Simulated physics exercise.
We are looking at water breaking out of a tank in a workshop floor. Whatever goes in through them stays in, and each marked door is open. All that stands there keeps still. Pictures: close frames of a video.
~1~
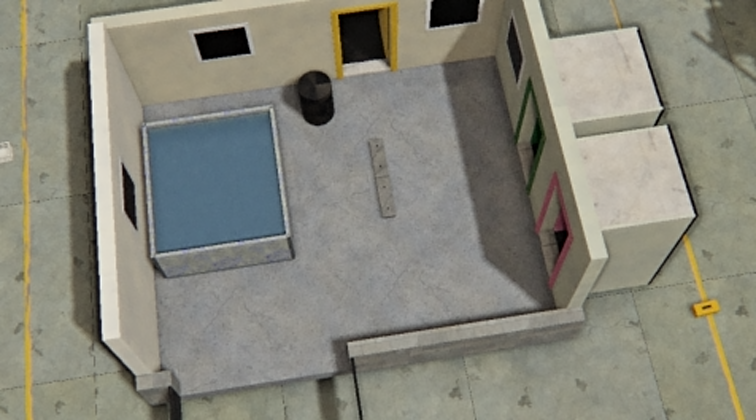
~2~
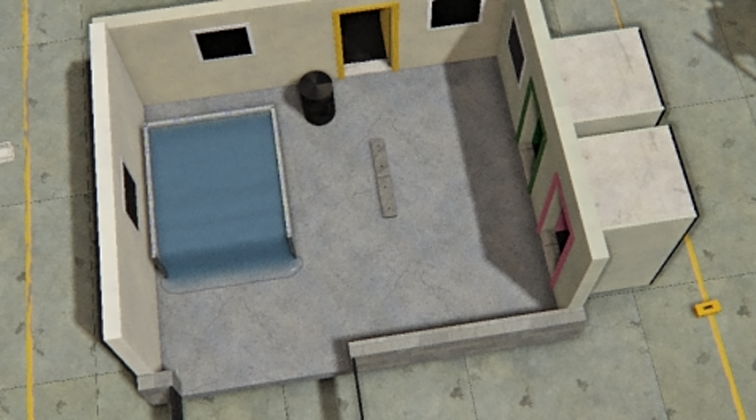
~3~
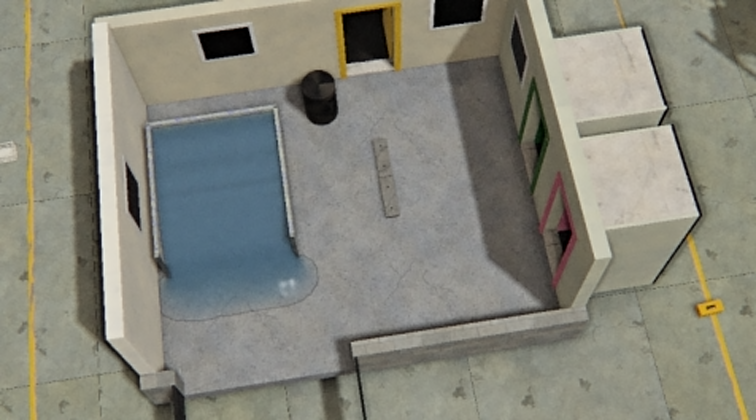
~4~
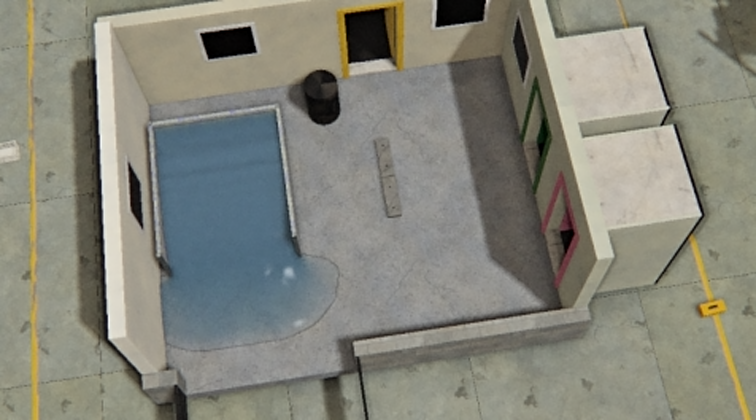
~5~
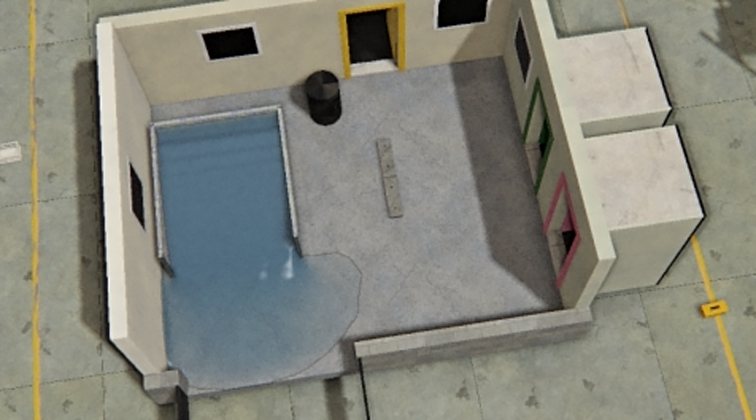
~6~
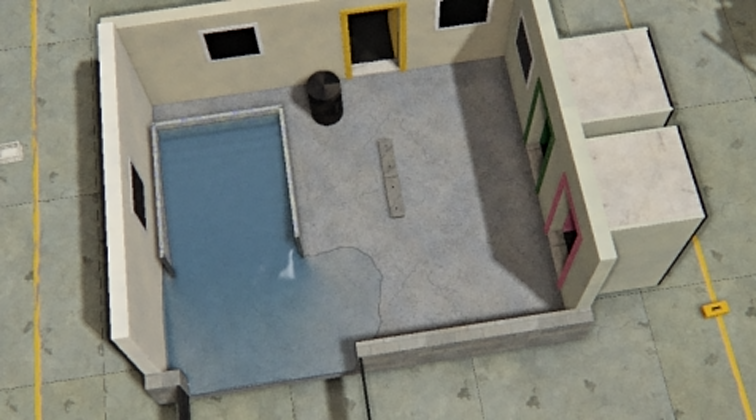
Blue water pouring out of the open front of a tank and spreading across the grey floor of a roofless room.
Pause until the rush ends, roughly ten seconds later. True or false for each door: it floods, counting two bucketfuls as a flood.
Pink door - false; yellow door - false; green door - false.
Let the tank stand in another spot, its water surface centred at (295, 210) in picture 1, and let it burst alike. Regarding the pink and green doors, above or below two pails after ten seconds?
Pink: Above the limit; green: Below the limit.
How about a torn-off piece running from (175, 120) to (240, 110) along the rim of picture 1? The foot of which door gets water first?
The one in yellow, I reckon.
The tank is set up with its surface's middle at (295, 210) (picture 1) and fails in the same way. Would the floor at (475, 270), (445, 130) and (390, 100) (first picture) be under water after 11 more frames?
I'd call them watered, still dry and still dry, in the order asked.
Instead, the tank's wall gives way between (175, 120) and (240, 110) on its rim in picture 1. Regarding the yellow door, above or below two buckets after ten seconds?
Yellow door: Exceeds it.
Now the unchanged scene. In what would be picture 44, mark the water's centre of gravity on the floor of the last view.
Somewhere around (296, 249) in the last view.
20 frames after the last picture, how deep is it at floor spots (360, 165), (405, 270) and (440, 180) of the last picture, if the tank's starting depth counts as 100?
Estimate: 0, 0, 0 %.
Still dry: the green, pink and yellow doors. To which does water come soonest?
It's the pink door.
A moment on, water covers 25 % of the floor; the pink door not reached, the yellow door not reached, the green door not reached.
Next, water covers 30 % of the floor; the pink door not reached, the yellow door not reached, the green door not reached.
Then, water covers 40 % of the floor; the pink door wet at the sill, nothing in, the yellow door not reached, the green door not reached.
Later, water covers 55 % of the floor; the pink door wet at the sill, nothing in, the yellow door not reached, the green door wet at the sill, nothing in.
In the end, water covers 80 % of the floor; the pink door wet at the sill, nothing in, the yellow door wet at the sill, nothing in, the green door wet at the sill, nothing in.
